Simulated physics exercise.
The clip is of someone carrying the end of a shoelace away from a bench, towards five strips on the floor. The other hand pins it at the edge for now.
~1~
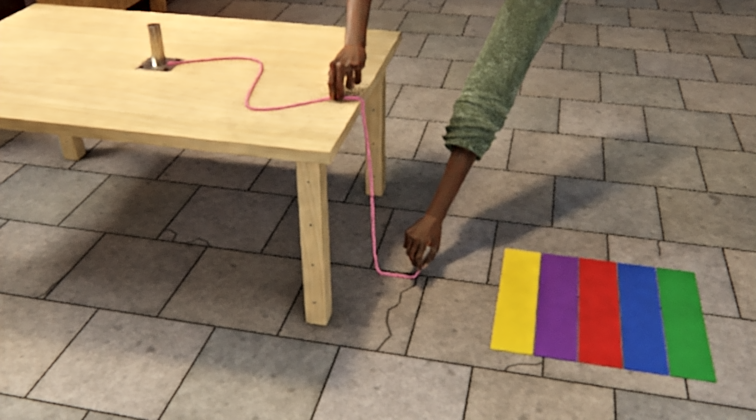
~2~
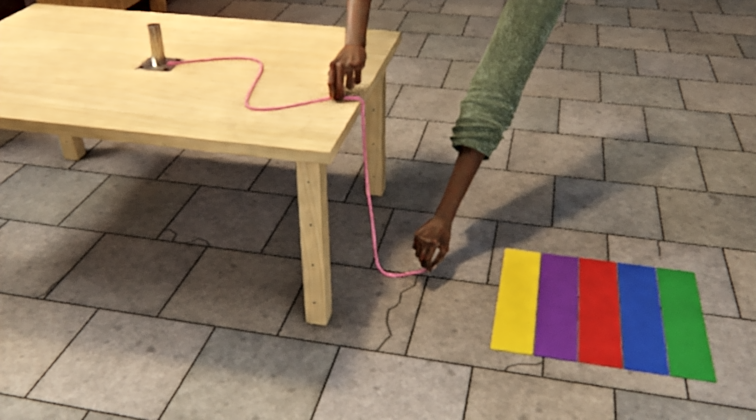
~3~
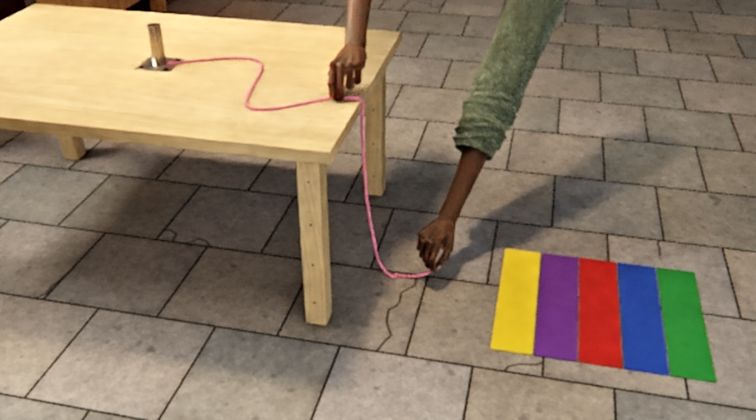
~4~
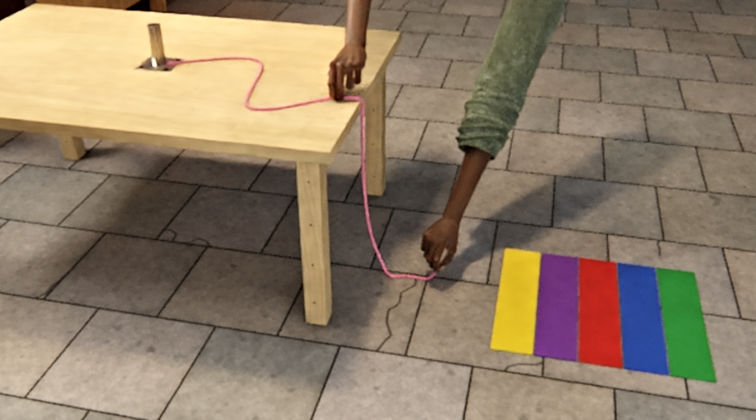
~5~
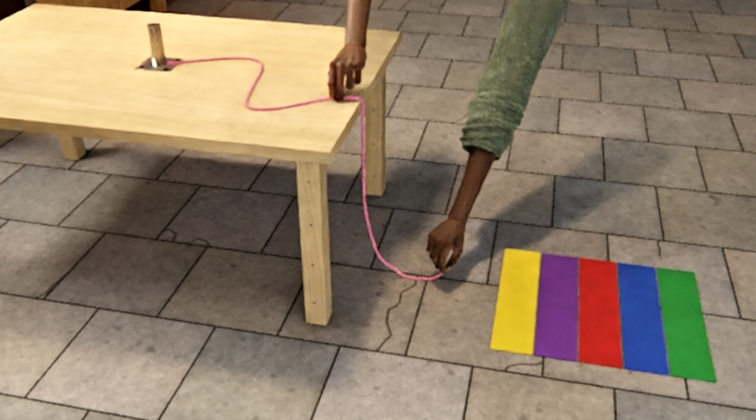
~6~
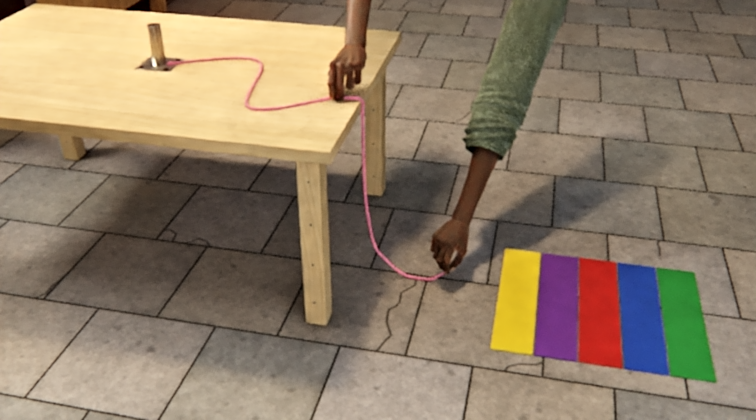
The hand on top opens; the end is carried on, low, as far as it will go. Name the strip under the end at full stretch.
The green one.
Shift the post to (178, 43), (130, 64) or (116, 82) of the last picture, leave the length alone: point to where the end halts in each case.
Near (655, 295), (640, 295) and (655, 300).
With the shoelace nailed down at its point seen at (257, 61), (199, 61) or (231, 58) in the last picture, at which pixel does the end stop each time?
About (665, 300), (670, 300) and (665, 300).
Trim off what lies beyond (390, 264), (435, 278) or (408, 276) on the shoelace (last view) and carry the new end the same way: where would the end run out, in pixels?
The places are (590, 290), (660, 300) and (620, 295).
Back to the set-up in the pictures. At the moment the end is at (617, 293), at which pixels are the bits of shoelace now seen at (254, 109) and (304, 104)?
At (364, 100), then (385, 143).
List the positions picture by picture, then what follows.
End (421, 266); yellow (513, 331); purple (557, 337); red (600, 343); blue (645, 350); green (690, 356), in the first frame.
End (431, 268); shoelace through (214, 59) (259, 75) (260, 110) (357, 100) (367, 181) (376, 259), in the second frame.
End (435, 268), in the third frame.
End (439, 269); shoelace through (214, 59) (259, 75) (260, 110) (357, 100) (364, 180) (380, 258), in the fourth frame.
End (445, 270), in the fifth frame.
End (449, 270); shoelace through (214, 59) (259, 75) (260, 110) (357, 100) (365, 180) (383, 257), in the sixth frame.
A little later, end near (617, 293); over red.
Next, end near (657, 298); over blue.
When it is tight, end near (680, 301); over green. It halts on the green strip.
